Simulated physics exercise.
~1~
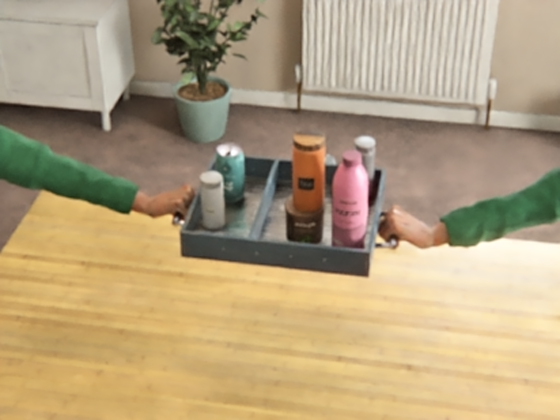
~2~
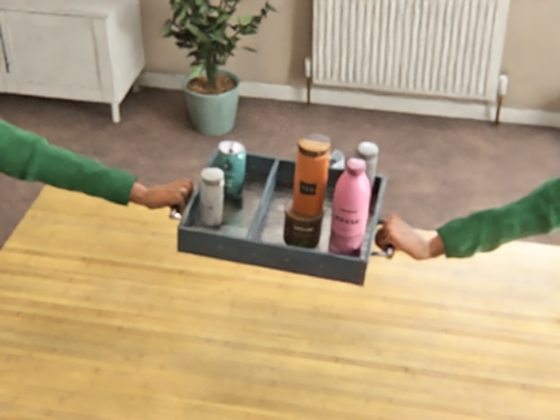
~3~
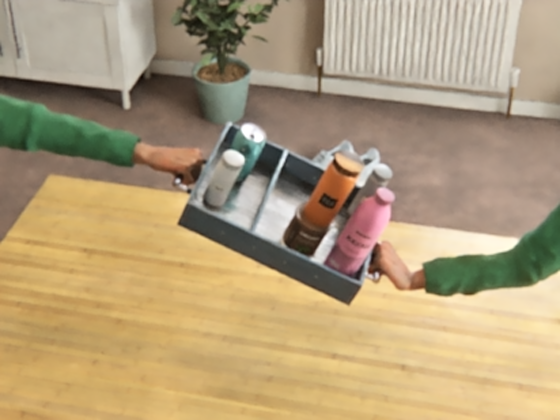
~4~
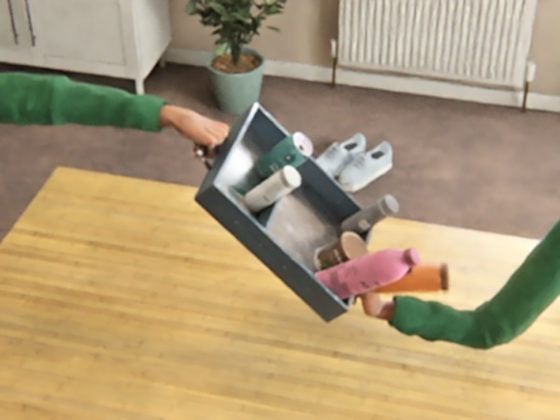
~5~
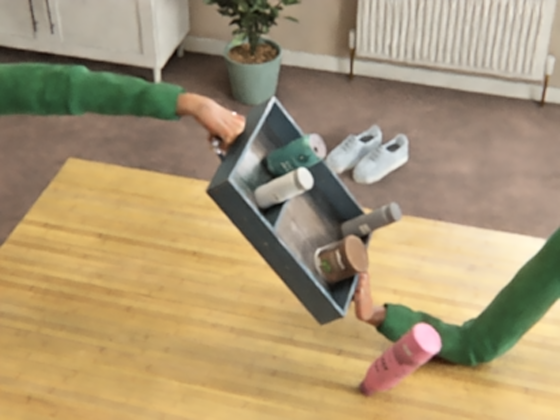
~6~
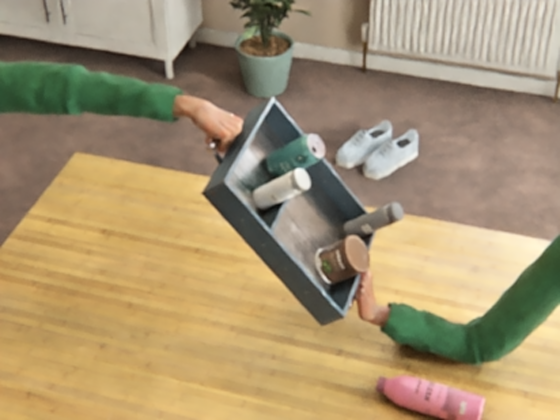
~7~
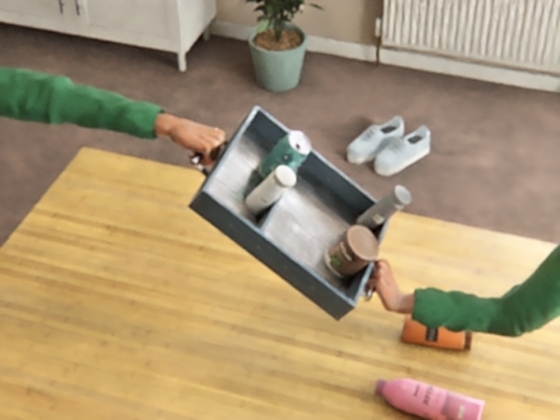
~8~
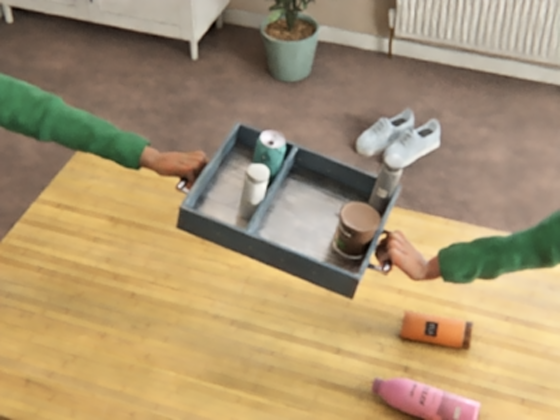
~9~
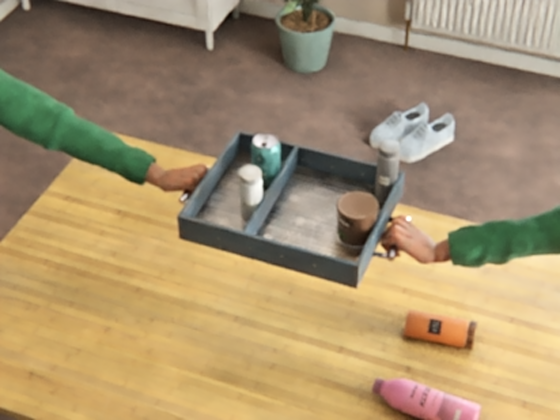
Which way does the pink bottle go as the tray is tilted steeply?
The pink bottle moves down, dropping out of the tray and ending up on its side on the table.
